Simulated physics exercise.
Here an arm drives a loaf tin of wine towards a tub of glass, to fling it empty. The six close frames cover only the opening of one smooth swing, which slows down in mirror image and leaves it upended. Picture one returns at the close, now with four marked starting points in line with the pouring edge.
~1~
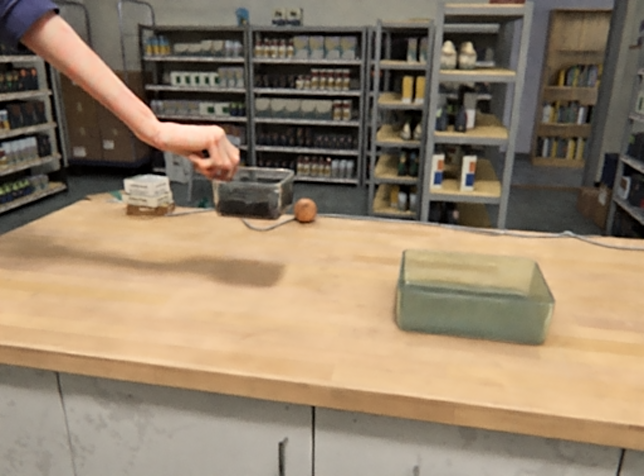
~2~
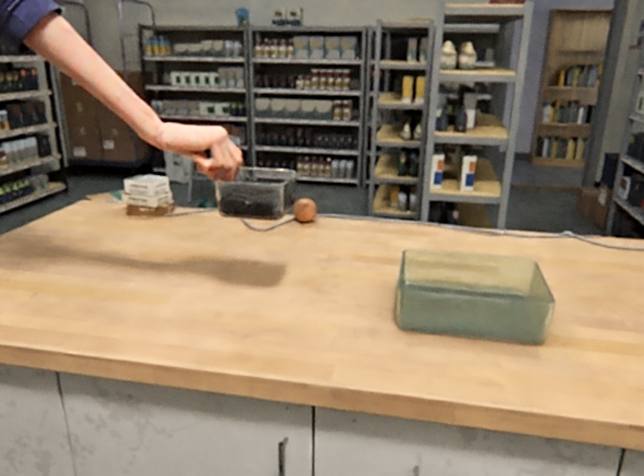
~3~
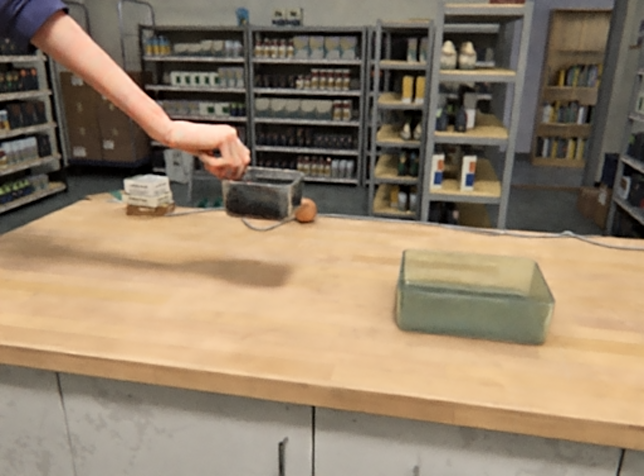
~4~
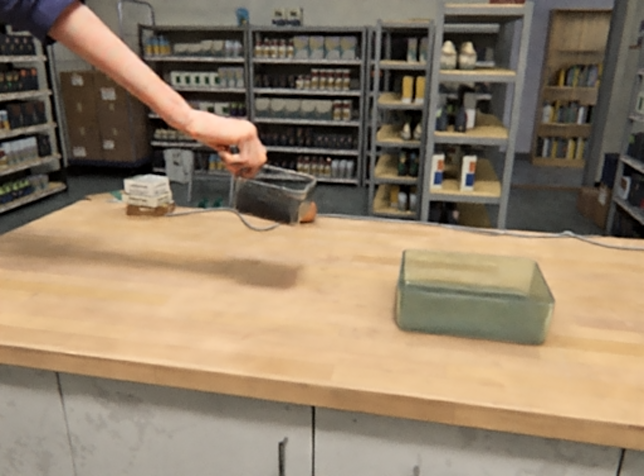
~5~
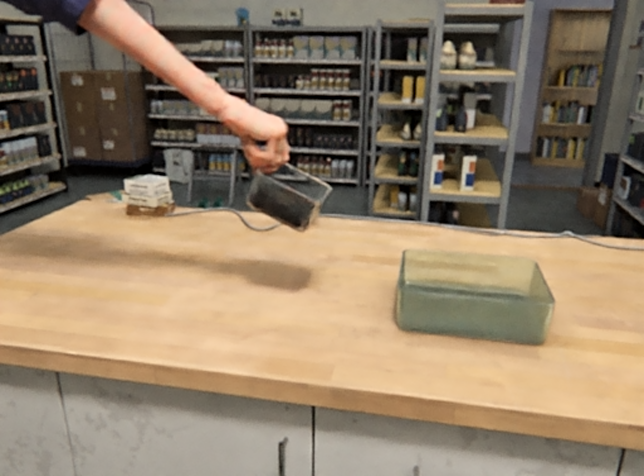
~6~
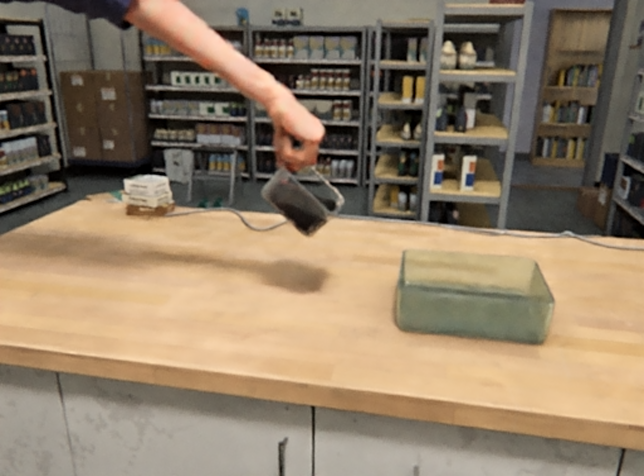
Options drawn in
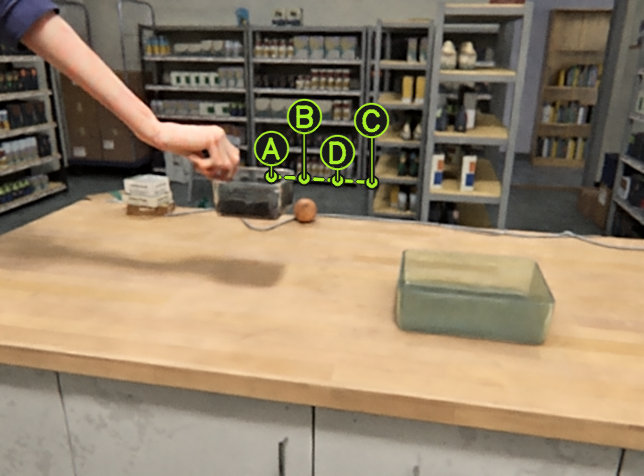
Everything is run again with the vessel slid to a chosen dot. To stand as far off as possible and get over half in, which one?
Go for B.
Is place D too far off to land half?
No, that is safe.
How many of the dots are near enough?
Three of the four.
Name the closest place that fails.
That would be A.
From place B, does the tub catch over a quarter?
Yes, clearly.
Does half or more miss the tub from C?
No, that is safe.
In lime, A at (271, 176); B at (304, 178); C at (371, 182); D at (337, 180).
If A is chosen, about 7 % lands in the tub, 89 % falls short and 4 % goes beside or beyond.
If B is chosen, about 72 % lands in the tub, 17 % falls short and 11 % goes beside or beyond.
If C is chosen, about 81 % lands in the tub, 3 % falls short and 17 % goes beside or beyond.
If D is chosen, about 82 % lands in the tub, 2 % falls short and 16 % goes beside or beyond.
